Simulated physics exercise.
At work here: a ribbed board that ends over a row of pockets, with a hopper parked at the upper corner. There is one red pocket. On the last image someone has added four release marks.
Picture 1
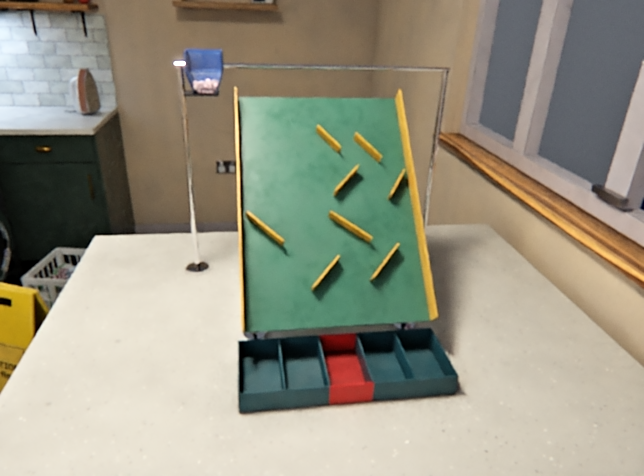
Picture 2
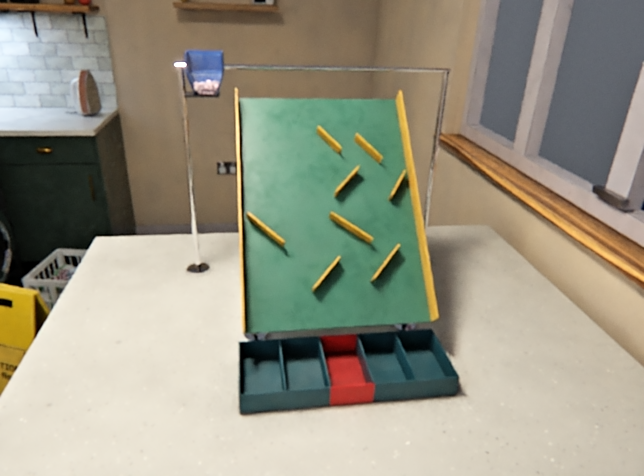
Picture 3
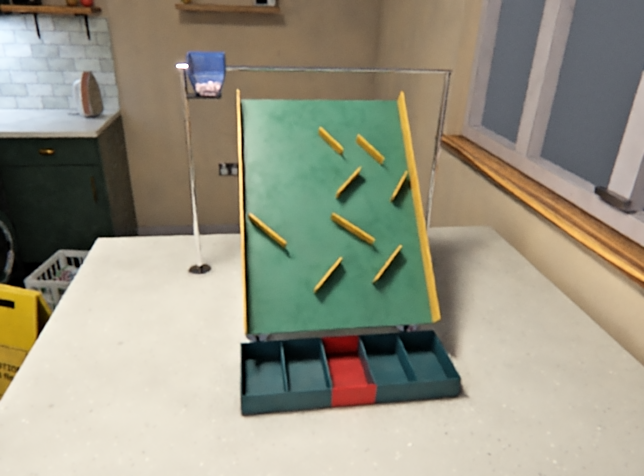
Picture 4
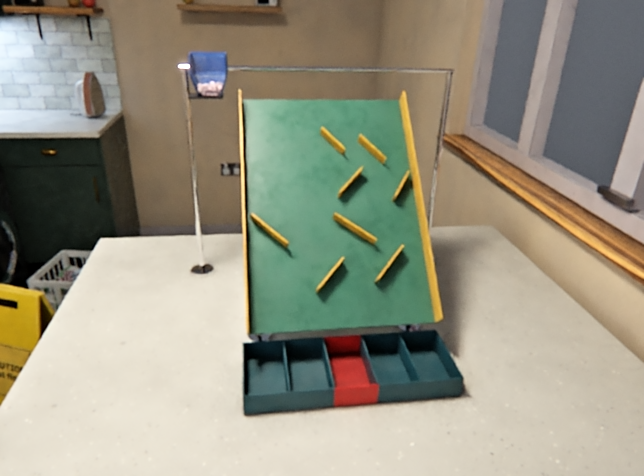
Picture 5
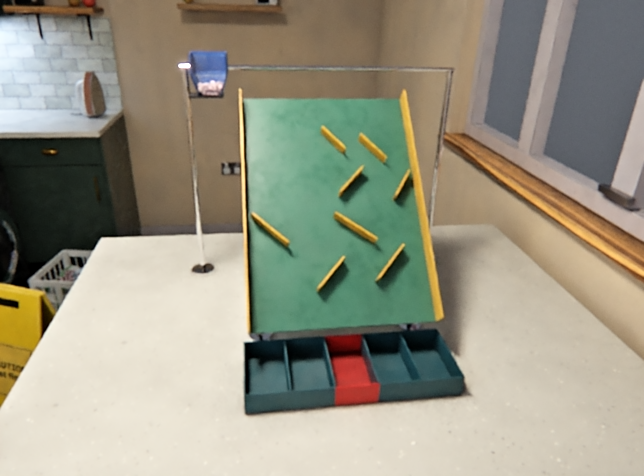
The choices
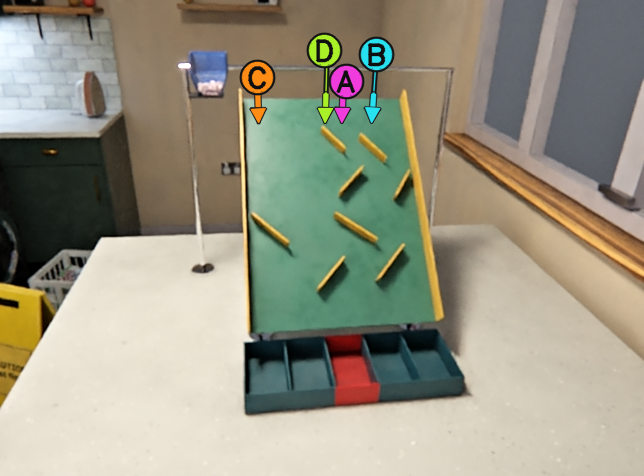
On a pale tabletop in a kitchen, a sloped green board with yellow ribs stood behind a row of five pockets, the middle one red, while a small blue hopper sat unmoving at upper left.
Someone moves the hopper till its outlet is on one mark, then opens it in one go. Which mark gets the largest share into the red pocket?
It is B.
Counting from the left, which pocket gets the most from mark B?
The third.
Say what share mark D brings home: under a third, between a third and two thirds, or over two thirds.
Under a third.
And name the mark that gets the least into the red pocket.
C.
On the marked copy, mark A meets the board at (341, 117); mark B meets the board at (372, 117); mark C meets the board at (258, 117); mark D meets the board at (325, 117).
With A, about a third in the red pocket, about half in other pockets, about a quarter outside the box.
With B, about two thirds in the red pocket, about a quarter in other pockets, a small part outside the box.
With C, a stray few in the red pocket, nearly all in other pockets, a stray few outside the box.
With D, about a quarter in the red pocket, about two thirds in other pockets, a small part outside the box.
